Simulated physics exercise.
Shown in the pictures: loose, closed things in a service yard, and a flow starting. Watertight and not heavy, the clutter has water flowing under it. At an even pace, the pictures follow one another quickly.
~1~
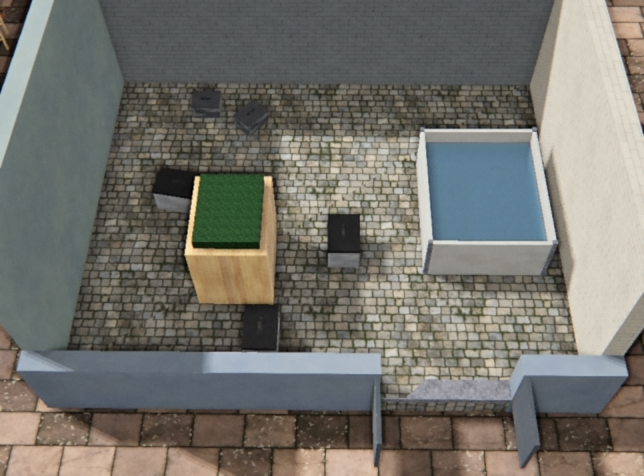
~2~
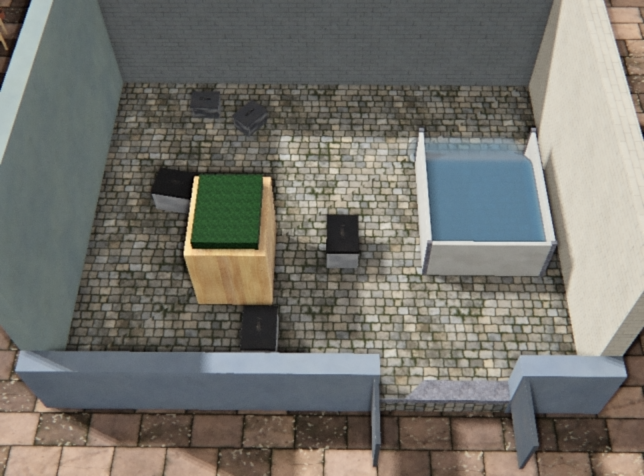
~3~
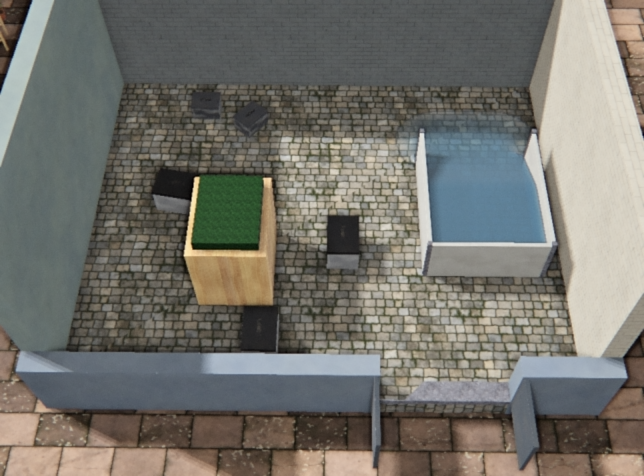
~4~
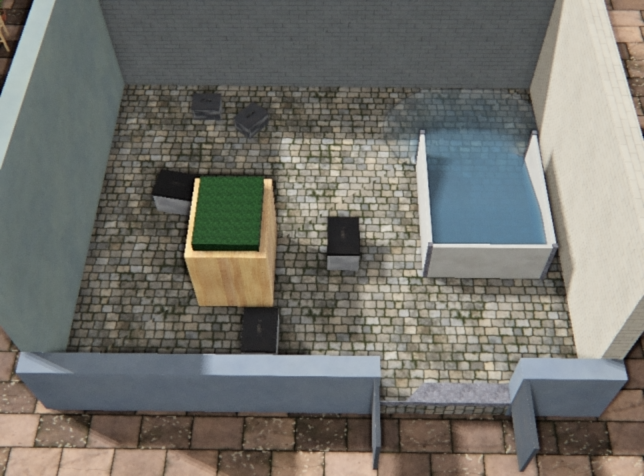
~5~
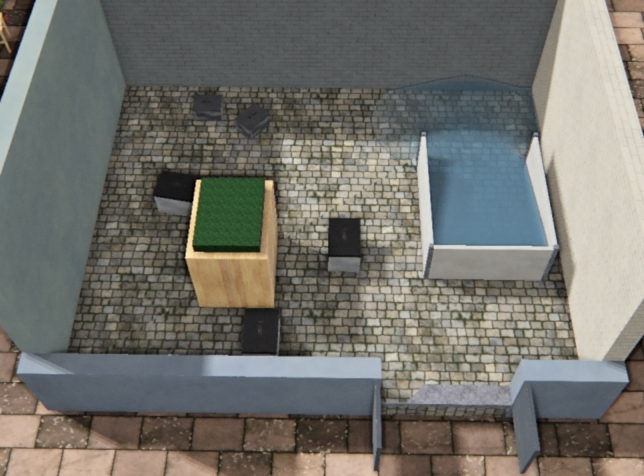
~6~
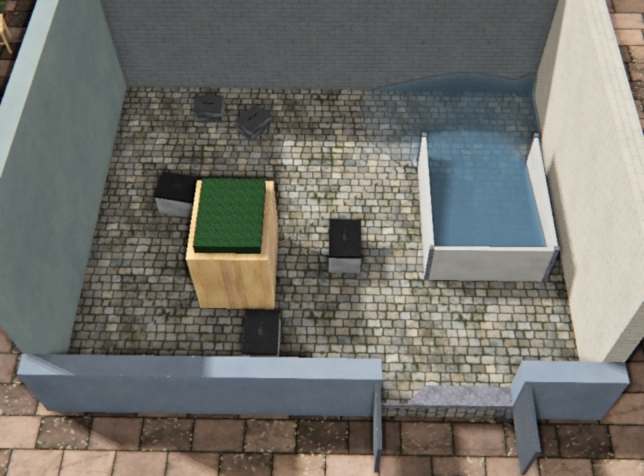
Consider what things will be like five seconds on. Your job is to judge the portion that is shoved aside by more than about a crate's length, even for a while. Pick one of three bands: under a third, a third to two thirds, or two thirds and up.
A third to two thirds.
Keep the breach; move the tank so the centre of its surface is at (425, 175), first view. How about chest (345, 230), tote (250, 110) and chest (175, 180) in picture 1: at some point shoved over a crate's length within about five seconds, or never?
Well, in order they come out as stayed within it, moved that far and moved that far.
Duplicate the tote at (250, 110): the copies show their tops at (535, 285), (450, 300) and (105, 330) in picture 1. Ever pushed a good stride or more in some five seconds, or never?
Results - 1: Doesn't go far; 2: Doesn't go far; 3: Doesn't go far.
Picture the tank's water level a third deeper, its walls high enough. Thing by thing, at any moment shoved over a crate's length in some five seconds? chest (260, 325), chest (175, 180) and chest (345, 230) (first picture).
The first came up short, the next did it, and the last came up short.
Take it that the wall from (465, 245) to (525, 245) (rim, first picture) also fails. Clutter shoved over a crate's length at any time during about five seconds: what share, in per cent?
It comes to some 0 per cent.
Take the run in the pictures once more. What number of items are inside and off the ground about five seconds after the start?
The total is 2.
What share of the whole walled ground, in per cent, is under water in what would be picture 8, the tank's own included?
20 per cent or so.
A moment on, 0 of 5 are well off their spots; 0 afloat.
Next, 0 of 5 are well off their spots; 0 afloat.
Later, 3 of 5 are well off their spots; 1 afloat.
In the end, 3 of 5 are well off their spots, and 3 have been at some point; 2 afloat.
